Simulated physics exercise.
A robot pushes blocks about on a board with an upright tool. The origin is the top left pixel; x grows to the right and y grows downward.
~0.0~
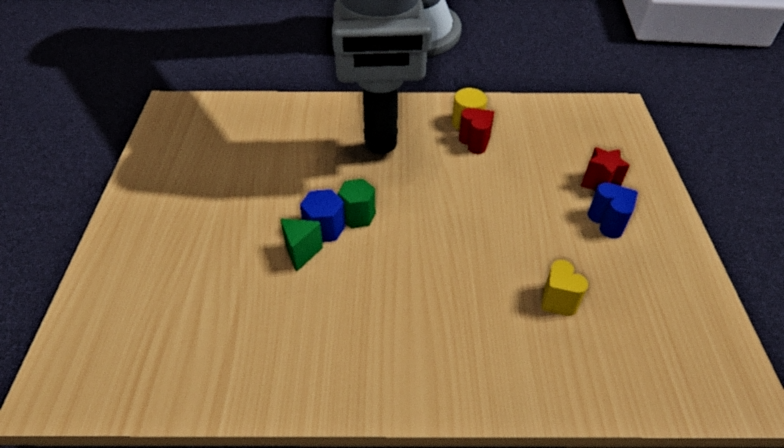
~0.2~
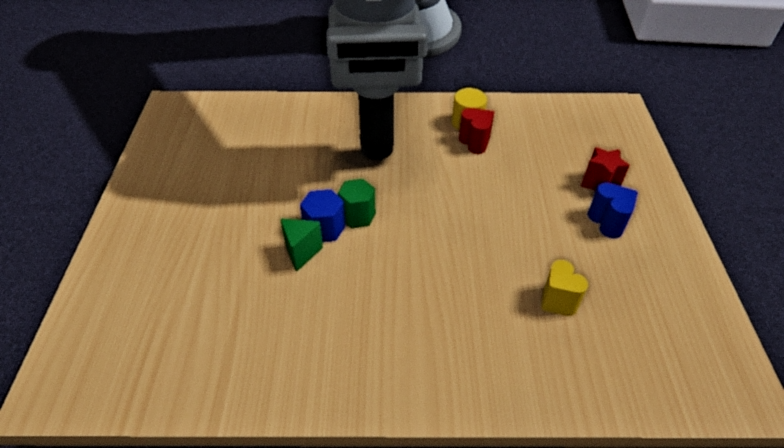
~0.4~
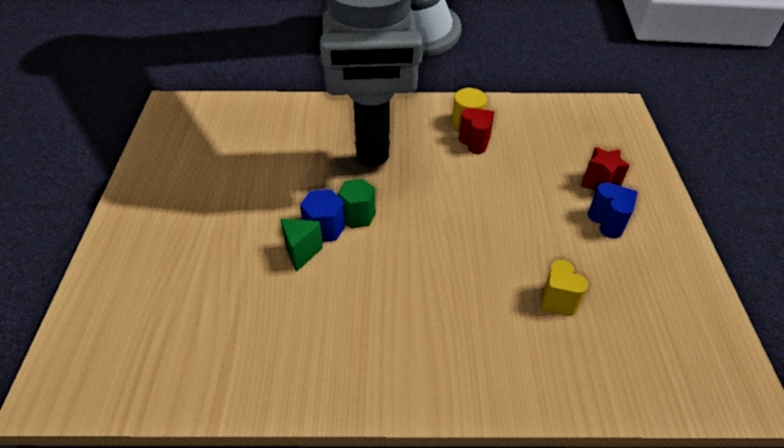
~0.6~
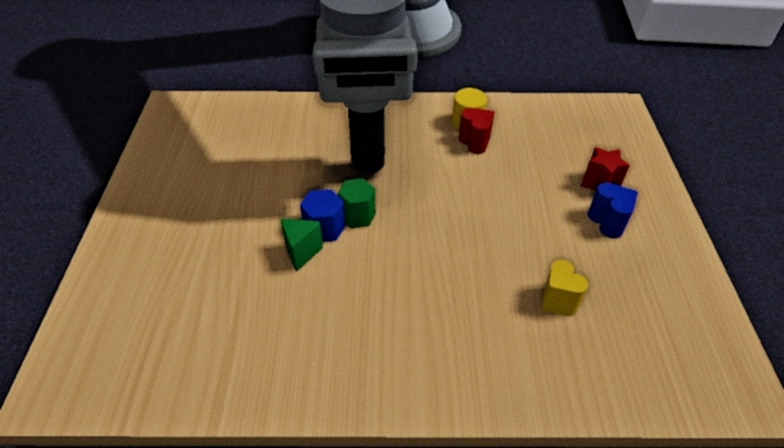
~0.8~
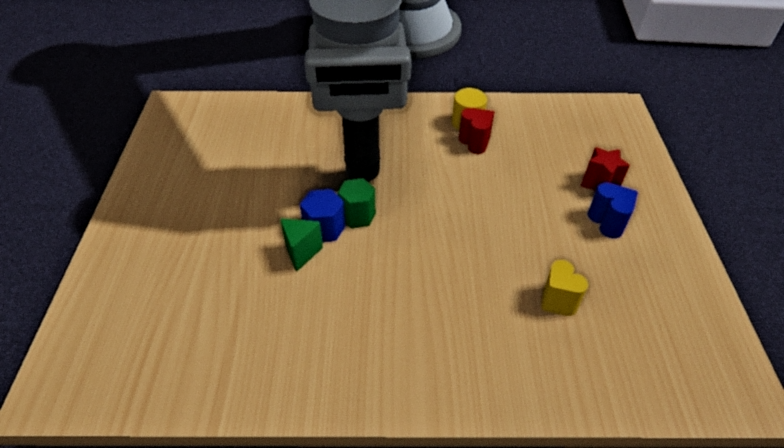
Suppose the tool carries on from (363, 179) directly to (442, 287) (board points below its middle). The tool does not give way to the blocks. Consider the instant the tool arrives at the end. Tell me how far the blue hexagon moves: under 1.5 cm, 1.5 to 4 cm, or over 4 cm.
The blue hexagon ends up very close, under 1.5 cm away.
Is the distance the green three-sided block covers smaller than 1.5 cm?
Short answer: Yes.
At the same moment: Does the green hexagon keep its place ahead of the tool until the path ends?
That would be a no.
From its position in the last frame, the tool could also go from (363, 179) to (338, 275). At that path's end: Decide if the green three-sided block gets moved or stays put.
It gets displaced.
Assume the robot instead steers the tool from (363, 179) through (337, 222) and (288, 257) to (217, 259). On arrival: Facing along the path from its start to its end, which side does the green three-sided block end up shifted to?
Displaced left.
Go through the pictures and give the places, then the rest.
The first frame shows tool's lower end at (381, 144); green three-sided block at (297, 228); blue hexagon at (321, 202); green hexagon at (356, 190).
The second frame shows tool at (377, 150); blocks still.
The third frame shows tool at (373, 156); blocks still.
The fourth frame shows tool at (368, 164); blocks still.
The fifth frame shows tool at (363, 172); green three-sided block at (297, 228); blue hexagon at (321, 202); green hexagon at (356, 190).
On the path given first. One third of the way, tool at (388, 204); green hexagon at (359, 203), turned 45° clockwise.
Two thirds of the way, tool at (415, 240); green hexagon at (359, 204), turned 55° clockwise.
At the end, tool at (443, 280); green three-sided block still; blue hexagon still; green hexagon at (359, 204), turned 55° clockwise.
